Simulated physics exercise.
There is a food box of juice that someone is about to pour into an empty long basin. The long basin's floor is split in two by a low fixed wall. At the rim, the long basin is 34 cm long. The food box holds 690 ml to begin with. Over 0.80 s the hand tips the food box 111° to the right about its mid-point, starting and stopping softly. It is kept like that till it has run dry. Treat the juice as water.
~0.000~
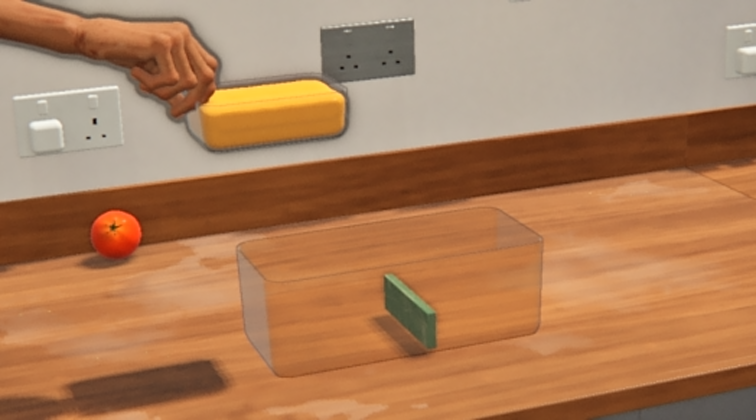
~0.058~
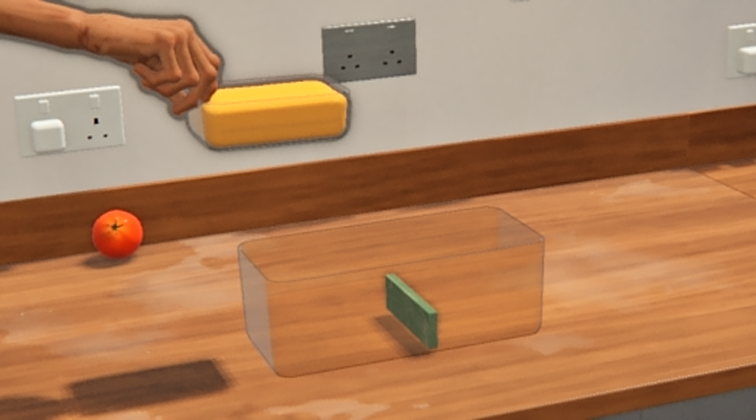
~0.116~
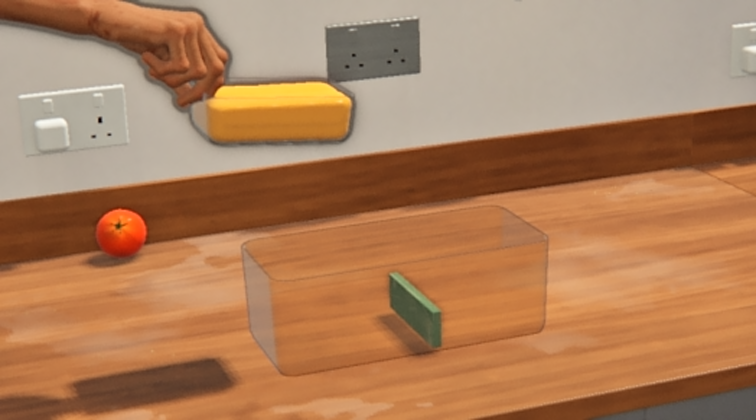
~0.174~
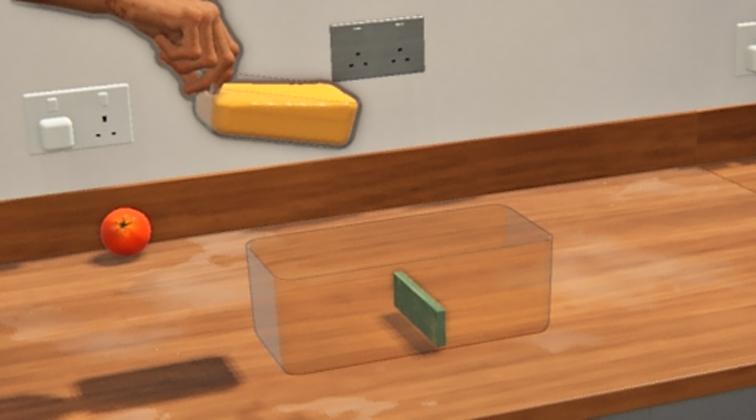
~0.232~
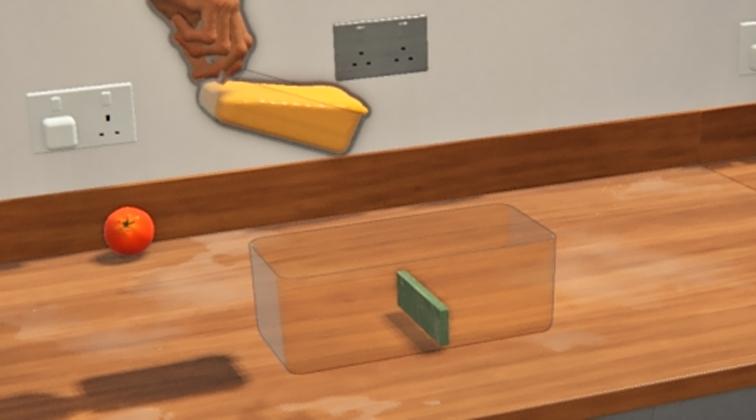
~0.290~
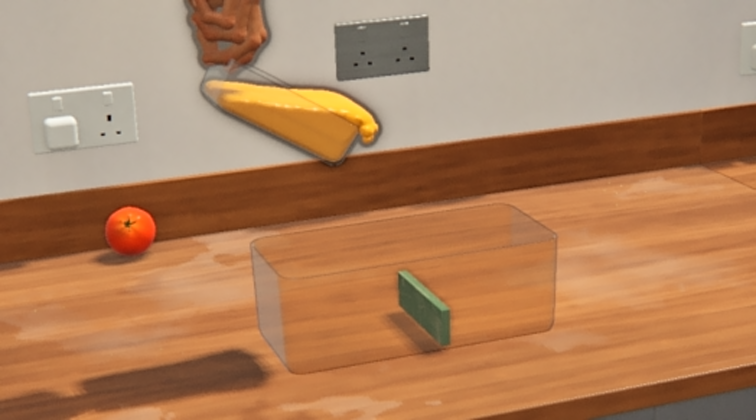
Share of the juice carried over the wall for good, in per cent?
Near 37 per cent.
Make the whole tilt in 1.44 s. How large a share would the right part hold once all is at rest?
That would be about 50 in a hundred, I'd say.
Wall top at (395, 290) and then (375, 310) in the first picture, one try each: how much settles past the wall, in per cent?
Try 1: 60 %; try 2: 70 %.
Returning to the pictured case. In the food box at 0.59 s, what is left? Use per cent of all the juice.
Roughly 4 %.
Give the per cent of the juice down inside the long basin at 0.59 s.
I'd put it near 56 percent.
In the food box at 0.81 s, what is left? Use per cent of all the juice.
Roughly 0 per cent.
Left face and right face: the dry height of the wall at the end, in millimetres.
On the left it's about 32 mm; on the right, about 32 mm.
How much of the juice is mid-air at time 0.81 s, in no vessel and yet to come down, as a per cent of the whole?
Roughly 6 %.
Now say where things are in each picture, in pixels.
Tilt 0°; pouring edge (335, 83); surface from (192, 104) to (332, 88); the long basin's rim runs from (251, 265) to (520, 224); the wall's top is at (409, 294), in the first picture.
Tilt 1°; pouring edge (337, 84); surface from (195, 102) to (333, 89), in the second picture.
Tilt 6°; pouring edge (342, 89); surface from (199, 99) to (338, 90), in the third picture.
Tilt 12°; pouring edge (348, 96); surface from (205, 95) to (345, 92), in the fourth picture.
Tilt 21°; pouring edge (351, 107); surface from (209, 92) to (340, 97); 4 per cent is over the edge, in the fifth picture.
Tilt 32°; pouring edge (350, 121); surface from (210, 90) to (334, 105); 14 per cent is over the edge, in the sixth picture.
By 0.59 s the tilt is 94° and 4 per cent is still to pour, 24 is left of the wall and 31 right of it.
By 0.81 s the tilt is 111° and 0 per cent is still to pour, 50 is left of the wall and 36 right of it.
By 1.05 s the tilt is 111° and 0 per cent is still to pour, 53 is left of the wall and 37 right of it.
By 1.30 s the tilt is 111° and 0 per cent is still to pour, 53 is left of the wall and 37 right of it.
At rest 53 per cent lies left of the wall, 37 right of it and 10 outside.
